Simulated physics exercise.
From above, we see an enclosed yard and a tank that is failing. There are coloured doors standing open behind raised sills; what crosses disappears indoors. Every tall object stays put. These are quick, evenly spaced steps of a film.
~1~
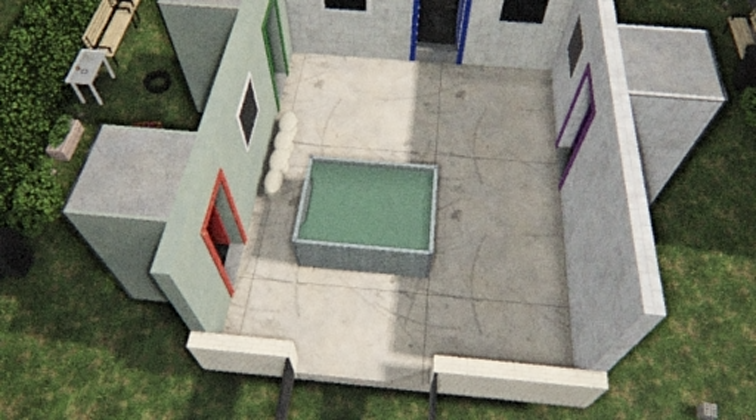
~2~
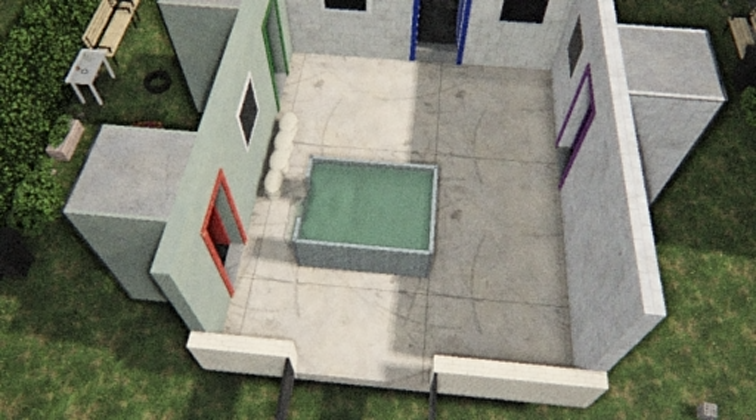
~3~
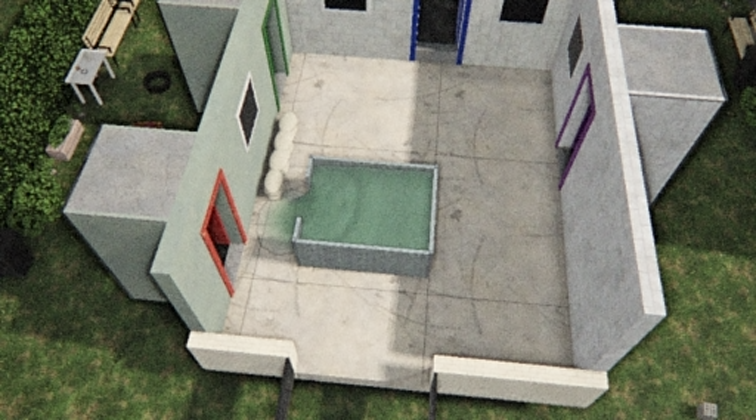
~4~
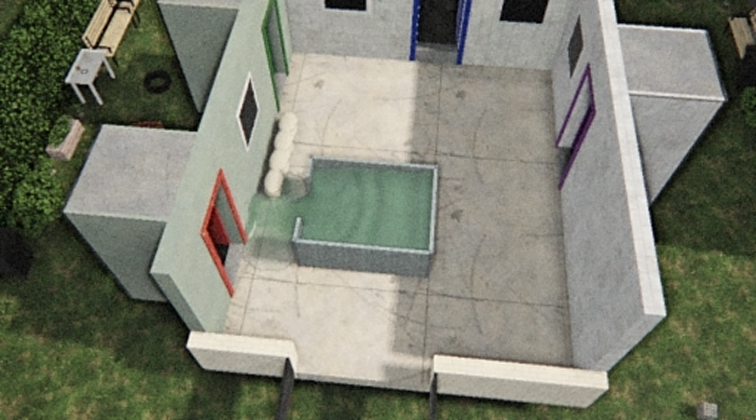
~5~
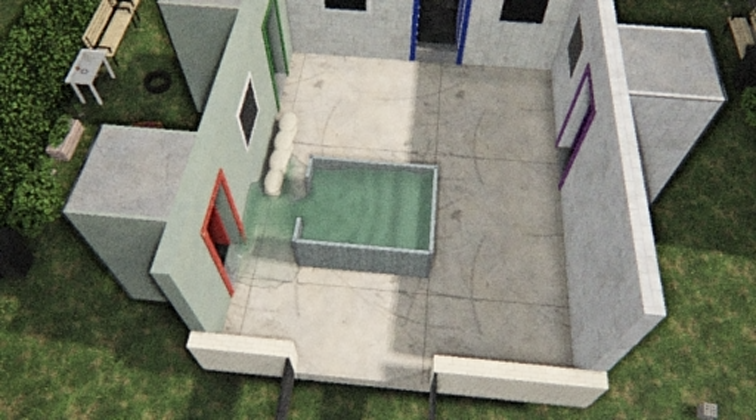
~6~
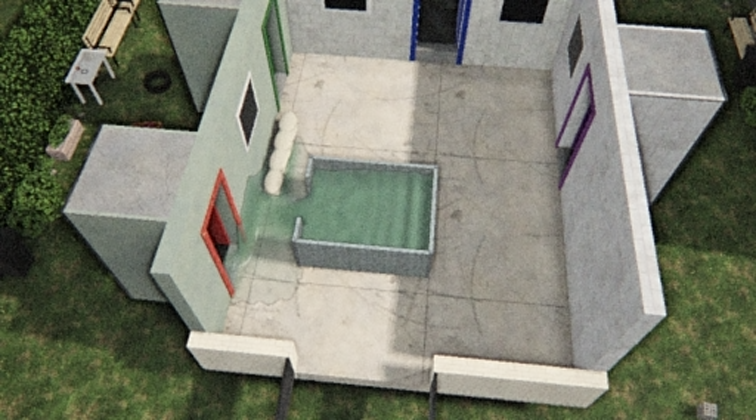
Water pours from the left side of the tank and spreads toward the red door.
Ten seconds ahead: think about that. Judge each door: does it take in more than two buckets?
Green door: Not beyond two buckets, blue door: Not beyond two buckets, purple door: Not beyond two buckets, red door: Beyond two buckets.
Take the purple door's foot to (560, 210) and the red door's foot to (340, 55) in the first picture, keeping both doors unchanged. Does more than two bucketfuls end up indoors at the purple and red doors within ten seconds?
Purple holds; red goes over.
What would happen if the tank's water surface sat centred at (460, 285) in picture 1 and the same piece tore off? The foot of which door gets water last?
I say the one in purple.
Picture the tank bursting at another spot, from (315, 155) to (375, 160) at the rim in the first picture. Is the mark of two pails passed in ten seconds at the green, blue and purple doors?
As I see it, the green door overshoots, while the blue door undershoots and the purple door undershoots.
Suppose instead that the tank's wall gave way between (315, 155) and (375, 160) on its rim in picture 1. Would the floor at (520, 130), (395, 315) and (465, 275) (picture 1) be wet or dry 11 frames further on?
So: Spared, then spared, then spared.
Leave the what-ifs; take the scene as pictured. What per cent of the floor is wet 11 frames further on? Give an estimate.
My estimate is near 35 per cent.
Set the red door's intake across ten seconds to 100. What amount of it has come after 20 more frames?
I make it 70 per cent.
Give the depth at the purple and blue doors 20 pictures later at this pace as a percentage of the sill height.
Roughly 0 and 20 %.
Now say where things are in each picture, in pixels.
In the first picture, the tank at (368, 205) is whole and still.
In the second picture, the front is at a hidden place, out from the gap at (308, 214).
In the third picture, water pours out at (308, 215) and has run to (268, 207).
In the fourth picture, the front is at (244, 251), out from the gap at (308, 215).
In the fifth picture, water pours out at (308, 216) and has run to (232, 267).
In the sixth picture, the front is at (296, 140), out from the gap at (308, 215).
A moment on, water covers 20 % of the floor; the green door wet at the sill, nothing in, the blue door not reached, the purple door not reached, the red door over two buckets in.
Next, water covers 35 % of the floor; the green door wet at the sill, nothing in, the blue door not reached, the purple door not reached, the red door far over two buckets in.
Then, water covers 50 % of the floor; the green door wet at the sill, nothing in, the blue door wet at the sill, nothing in, the purple door not reached, the red door far over two buckets in.
Later, water covers 80 % of the floor; the green door wet at the sill, nothing in, the blue door wet at the sill, nothing in, the purple door wet at the sill, nothing in, the red door far over two buckets in.
In the end, water covers 95 % of the floor; the green door wet at the sill, nothing in, the blue door wet at the sill, nothing in, the purple door under two buckets in, the red door far over two buckets in.
